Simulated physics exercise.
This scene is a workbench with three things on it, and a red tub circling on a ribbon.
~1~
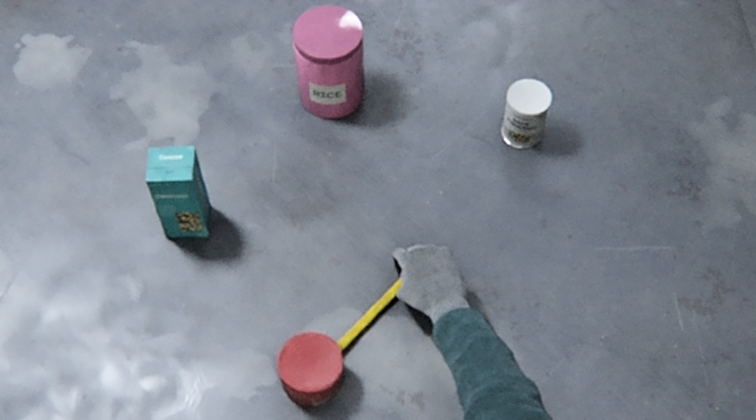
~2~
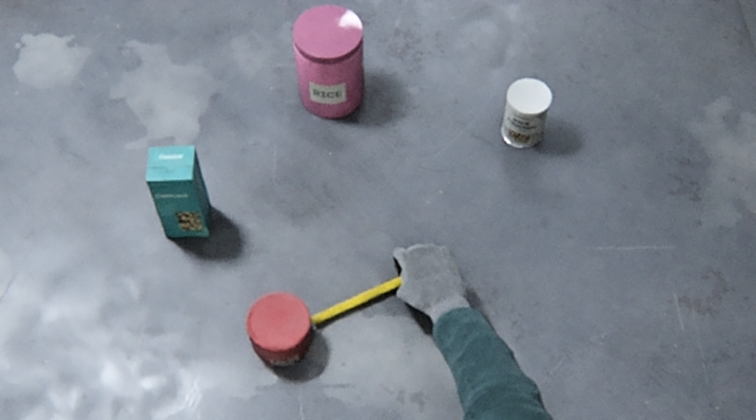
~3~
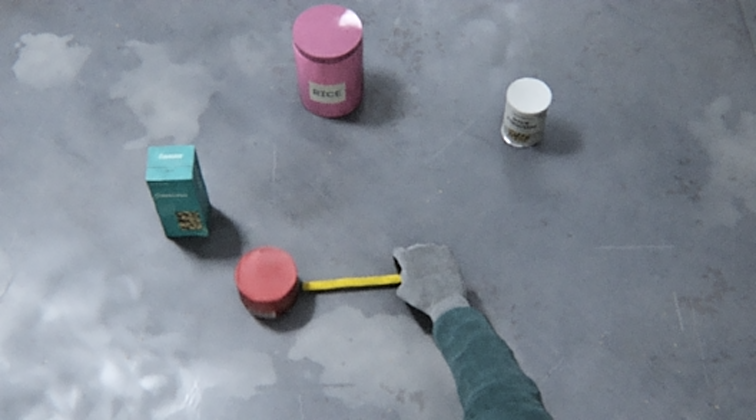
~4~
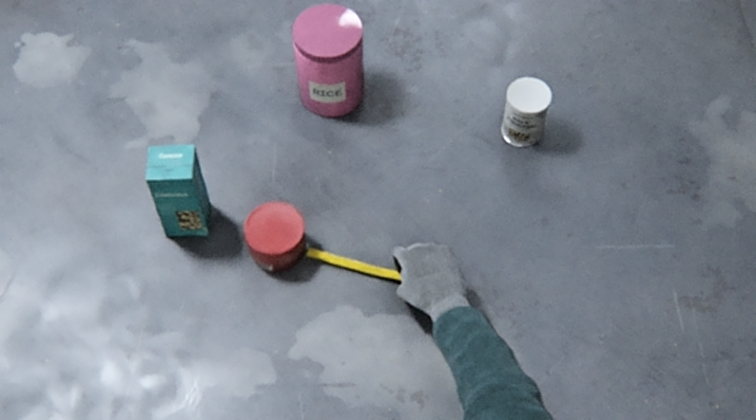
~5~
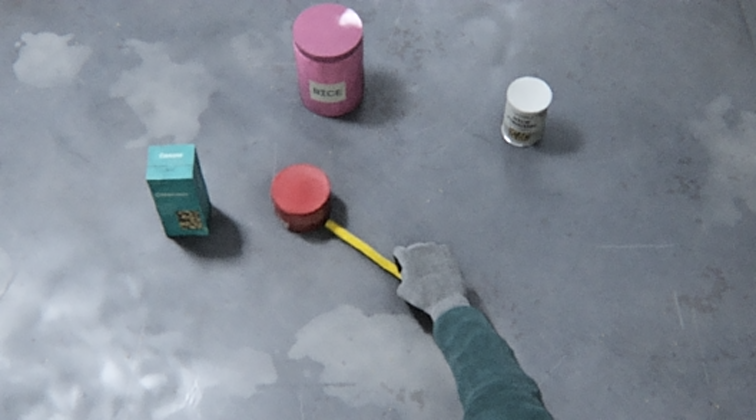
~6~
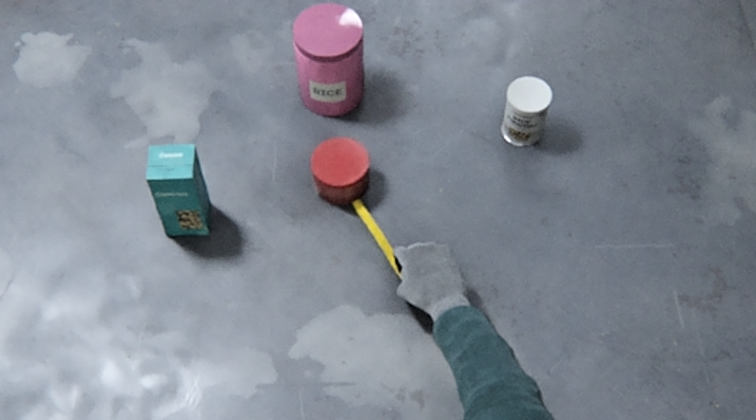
A red tub on a yellow ribbon circles clockwise around a gloved hand on a grey, blotchy workbench, seen from above by a still camera. A turquoise carton stands at left, a pink canister at upper centre and a white tin at upper right. From below the hand, the tub swings left, then up past the carton and rightward below the canister, while the green-sleeved arm stays put.
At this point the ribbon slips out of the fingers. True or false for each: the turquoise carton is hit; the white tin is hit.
Turquoise carton is hit: False; white tin is hit: True.
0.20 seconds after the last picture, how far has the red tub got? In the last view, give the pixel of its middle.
Somewhere about (487, 123), I'd say.
Then, 0.08 s after the last picture, tub near (428, 144).
Then, 0.20 s after the last picture, tub near (487, 124); white tin pushed aside.
At rest, tub near (488, 123); white tin pushed aside. The turquoise carton remains clear and the white tin takes the knock.
